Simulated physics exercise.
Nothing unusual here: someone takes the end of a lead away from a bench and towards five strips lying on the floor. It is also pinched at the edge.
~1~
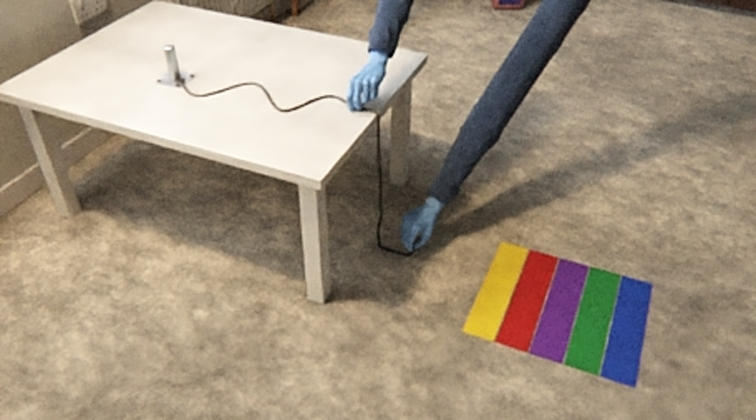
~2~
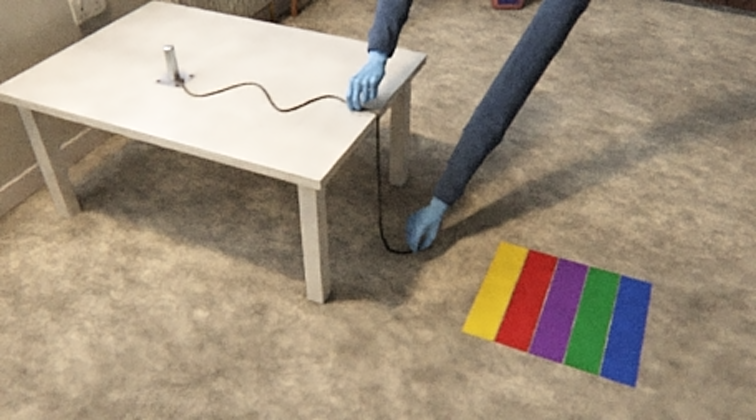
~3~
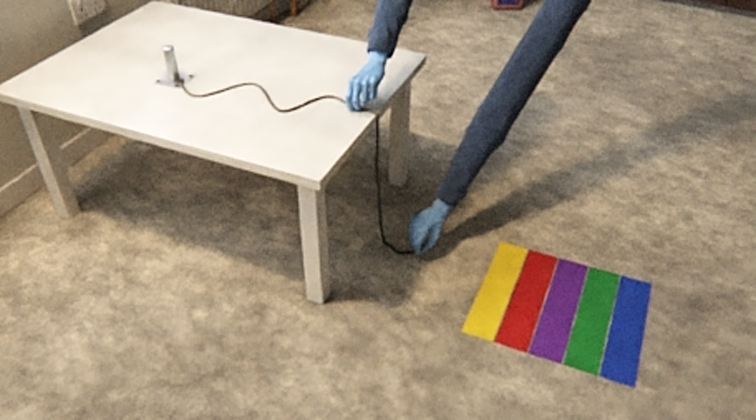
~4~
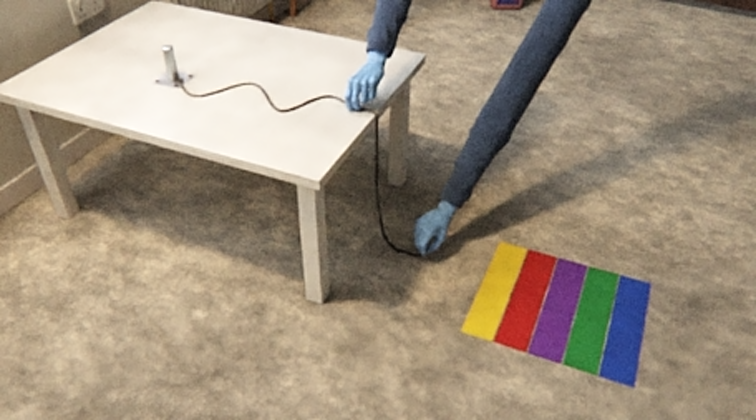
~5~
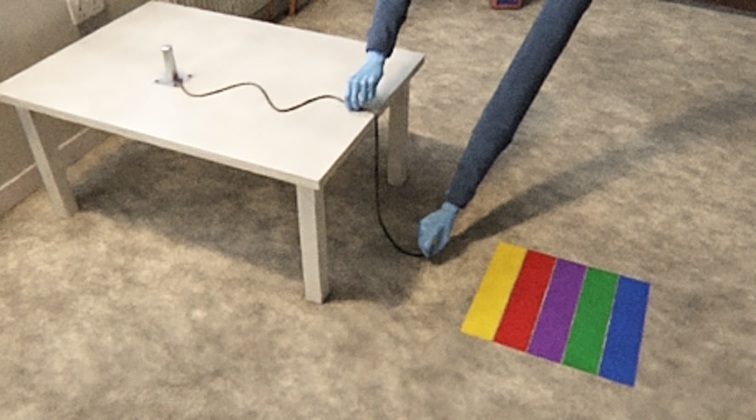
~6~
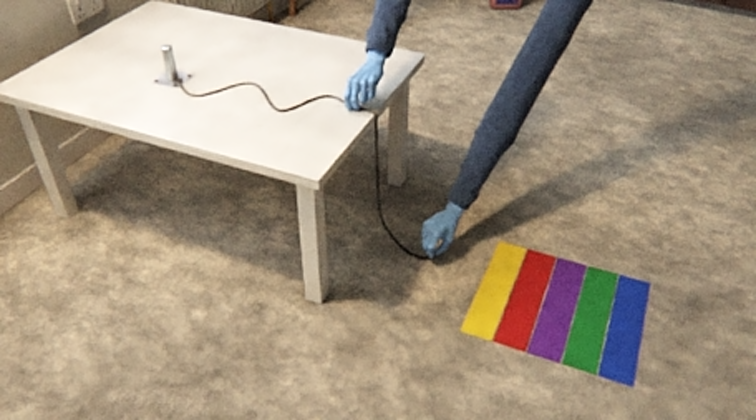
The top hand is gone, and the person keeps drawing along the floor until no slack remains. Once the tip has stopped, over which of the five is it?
Over the green strip.
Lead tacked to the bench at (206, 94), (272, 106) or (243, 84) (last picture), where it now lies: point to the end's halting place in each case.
Pixel spots, one per try: About (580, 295), (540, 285), (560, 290).
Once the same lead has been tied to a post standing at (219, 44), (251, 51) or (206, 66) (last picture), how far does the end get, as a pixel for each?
First close to (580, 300), next close to (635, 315), last close to (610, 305).
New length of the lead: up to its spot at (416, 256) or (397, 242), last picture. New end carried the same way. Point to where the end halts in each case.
(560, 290) and (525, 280).
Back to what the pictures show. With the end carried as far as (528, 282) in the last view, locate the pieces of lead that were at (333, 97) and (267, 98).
Near (376, 133) and (303, 101).
Soon after, end near (528, 282); over red.
Then, end near (570, 294); over purple.
At full stretch, end near (593, 301); over green. It gets as far as the green strip.
